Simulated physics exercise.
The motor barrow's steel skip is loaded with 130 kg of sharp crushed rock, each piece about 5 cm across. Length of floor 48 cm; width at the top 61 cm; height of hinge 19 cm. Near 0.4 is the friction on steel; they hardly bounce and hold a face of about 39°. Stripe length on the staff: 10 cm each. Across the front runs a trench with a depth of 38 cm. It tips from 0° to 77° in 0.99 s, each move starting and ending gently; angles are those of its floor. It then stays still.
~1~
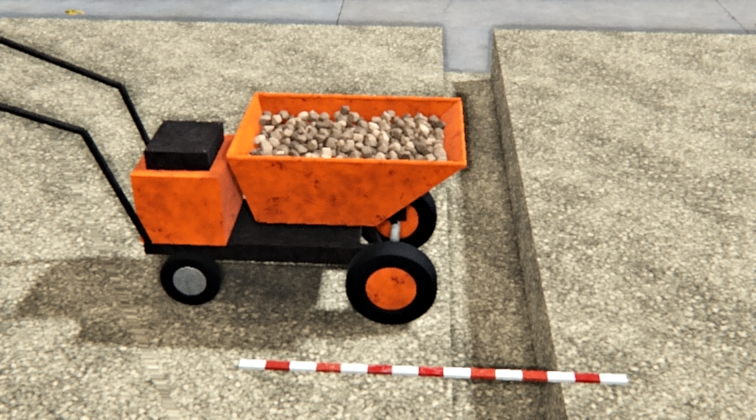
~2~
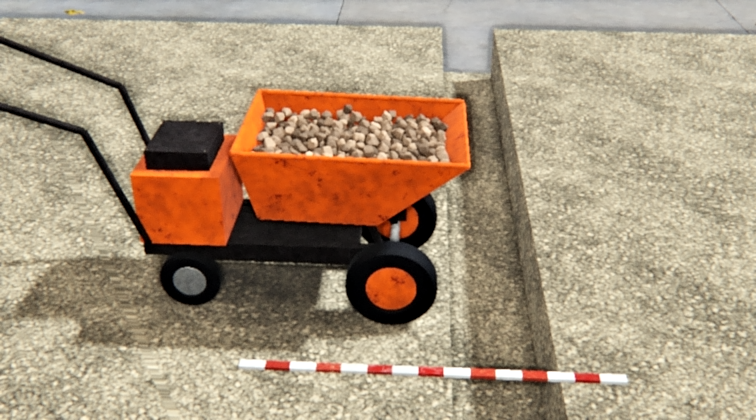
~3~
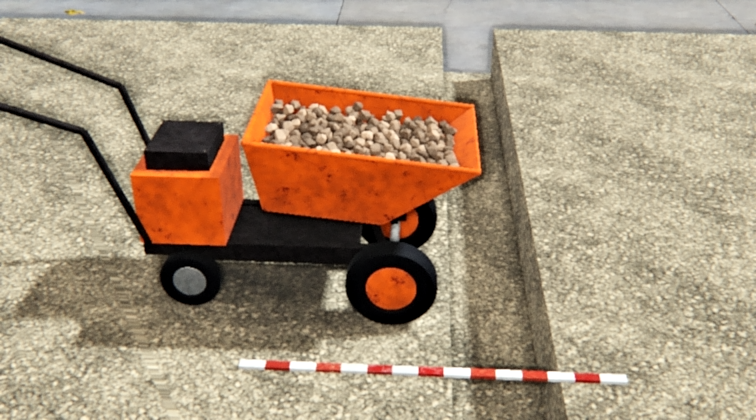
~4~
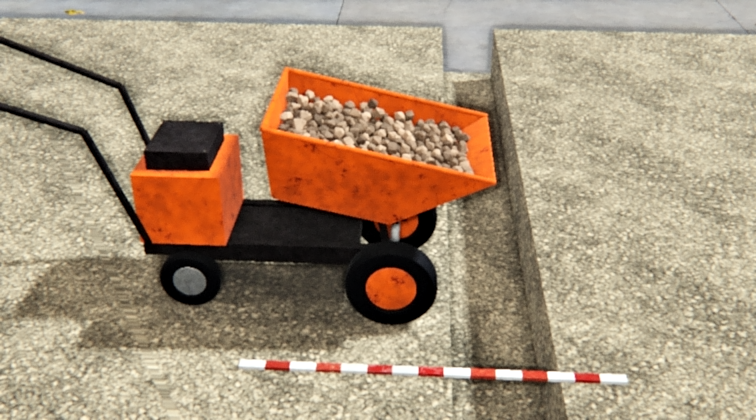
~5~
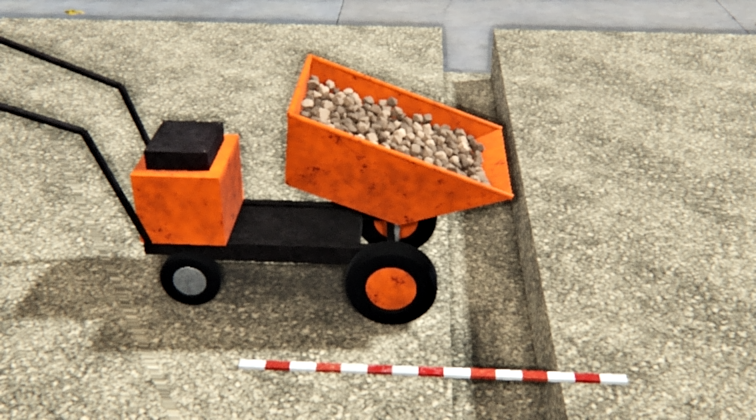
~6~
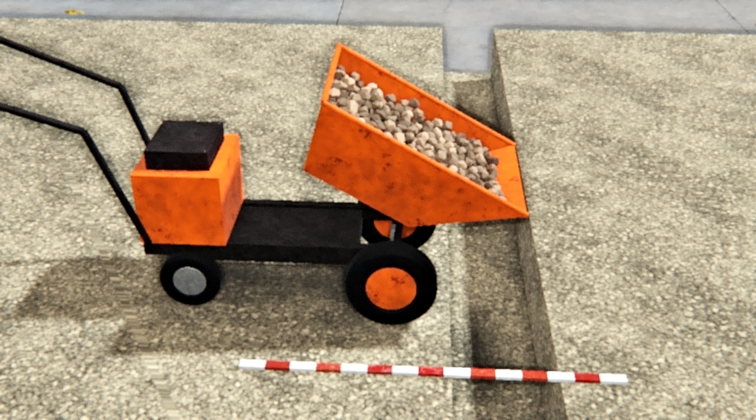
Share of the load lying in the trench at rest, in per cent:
5 per cent.
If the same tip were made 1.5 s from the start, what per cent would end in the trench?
It would come to roughly 5 per cent.
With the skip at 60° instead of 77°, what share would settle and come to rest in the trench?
With that change, near 25 per cent.
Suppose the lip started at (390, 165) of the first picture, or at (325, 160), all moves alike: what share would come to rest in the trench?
95 and 60 %.
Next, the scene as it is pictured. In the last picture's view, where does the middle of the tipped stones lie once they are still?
Roughly (603, 290), I'd say.
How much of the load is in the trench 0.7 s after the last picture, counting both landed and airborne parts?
Around 0 per cent of it, at that instant.
Then, 0.3 s after the last picture the floor is at 65°, 100 % in the skip; the foremost stones are at (548, 260).
Then, 0.7 s after the last picture the floor is at 77°, 64 % in the skip, 2 % in the trench, 34 % past the trench; the foremost stones are at (660, 314).
Then, 1.0 s after the last picture the floor is at 77°, 40 % in the skip, 4 % in the trench, 56 % past the trench; the foremost stones are past the picture's edge.
Then, 3.0 s after the last picture the floor is at 77°, 39 % in the skip, 5 % in the trench, 56 % past the trench; the foremost stones are past the picture's edge.
